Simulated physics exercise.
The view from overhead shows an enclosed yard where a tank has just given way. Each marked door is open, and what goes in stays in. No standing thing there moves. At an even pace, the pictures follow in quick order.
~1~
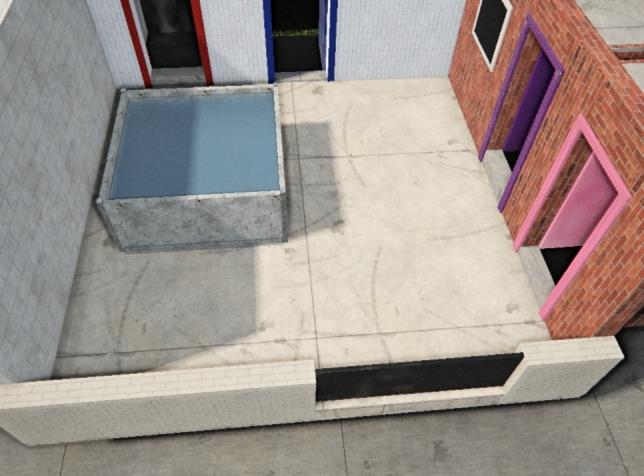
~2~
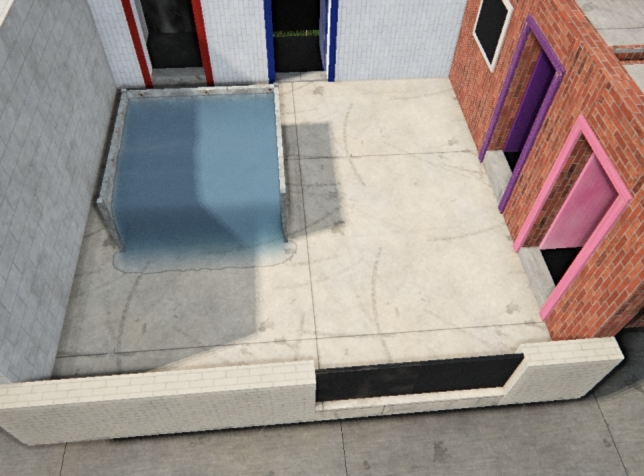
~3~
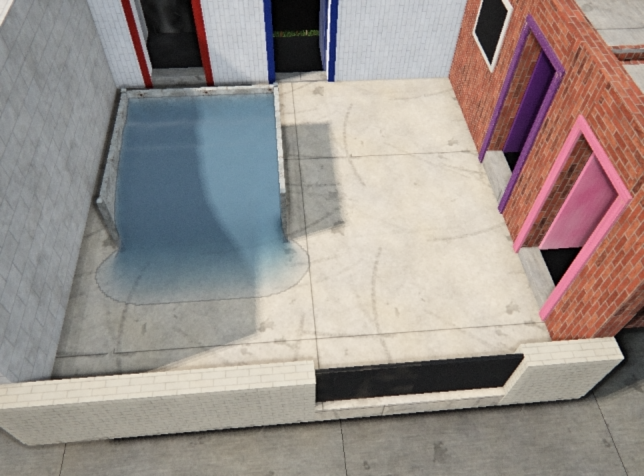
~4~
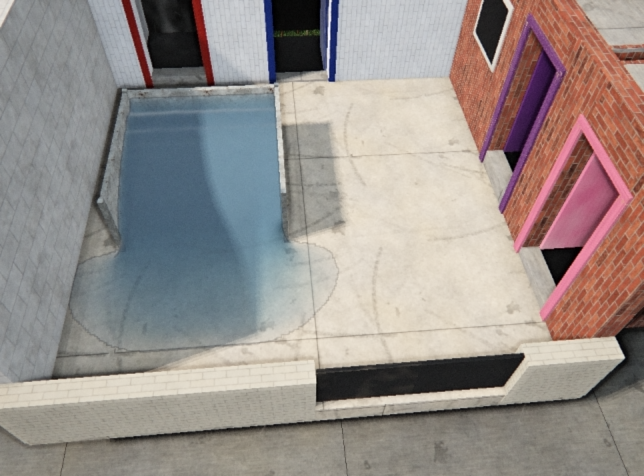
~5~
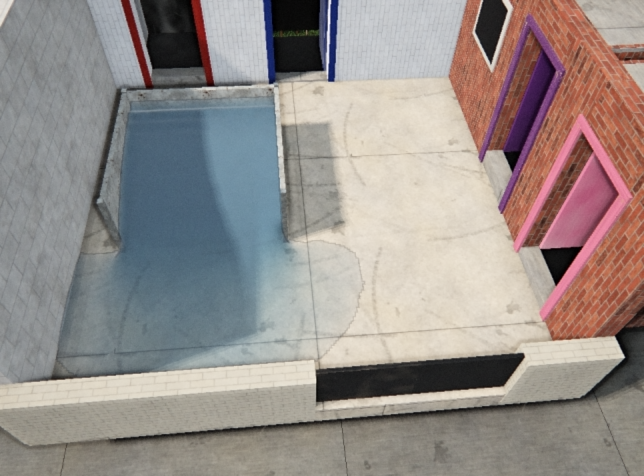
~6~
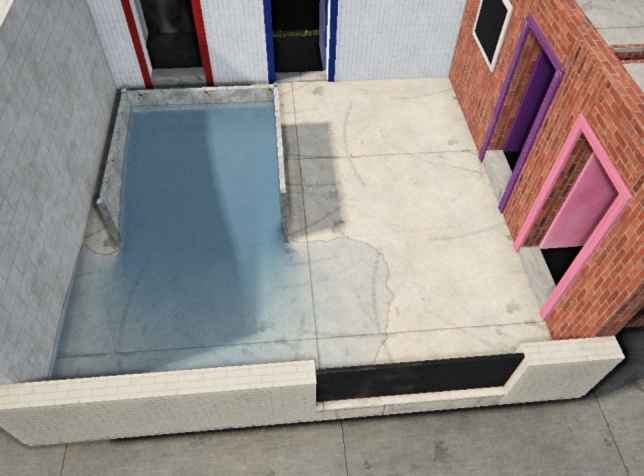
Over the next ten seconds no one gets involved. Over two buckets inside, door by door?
Door by door: The red door not over; the purple door not over; the pink door over; the blue door over.
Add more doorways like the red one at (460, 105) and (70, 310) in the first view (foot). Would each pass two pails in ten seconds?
Falls short, then goes past it.
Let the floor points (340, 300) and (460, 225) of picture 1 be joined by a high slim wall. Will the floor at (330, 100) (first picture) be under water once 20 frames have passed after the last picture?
My call for that spot - nothing there.
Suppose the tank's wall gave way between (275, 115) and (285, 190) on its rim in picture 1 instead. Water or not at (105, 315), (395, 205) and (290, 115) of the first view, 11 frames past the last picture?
In turn: Not flooded, wet, free of water.
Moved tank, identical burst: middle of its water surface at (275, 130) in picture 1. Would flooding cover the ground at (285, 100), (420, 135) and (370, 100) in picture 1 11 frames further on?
Parched, parched, parched.
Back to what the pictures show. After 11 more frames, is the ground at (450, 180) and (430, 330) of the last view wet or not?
Result, in the order given: Not wetted / wetted.
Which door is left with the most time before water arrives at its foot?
That would be the one in blue.
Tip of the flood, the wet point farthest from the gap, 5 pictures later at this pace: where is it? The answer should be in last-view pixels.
Roughly at (524, 371).
A moment on, water covers 30 % of the floor; the red door not reached, the purple door not reached, the pink door not reached, the blue door not reached.
Next, water covers 40 % of the floor; the red door not reached, the purple door not reached, the pink door wet at the sill, nothing in, the blue door not reached.
Then, water covers 65 % of the floor; the red door wet at the sill, nothing in, the purple door wet at the sill, nothing in, the pink door far over two buckets in, the blue door not reached.
Later, water covers 95 % of the floor; the red door wet at the sill, nothing in, the purple door wet at the sill, nothing in, the pink door far over two buckets in, the blue door over two buckets in.
In the end, water covers 100 % of the floor; the red door under two buckets in, the purple door wet at the sill, nothing in, the pink door far over two buckets in, the blue door far over two buckets in.
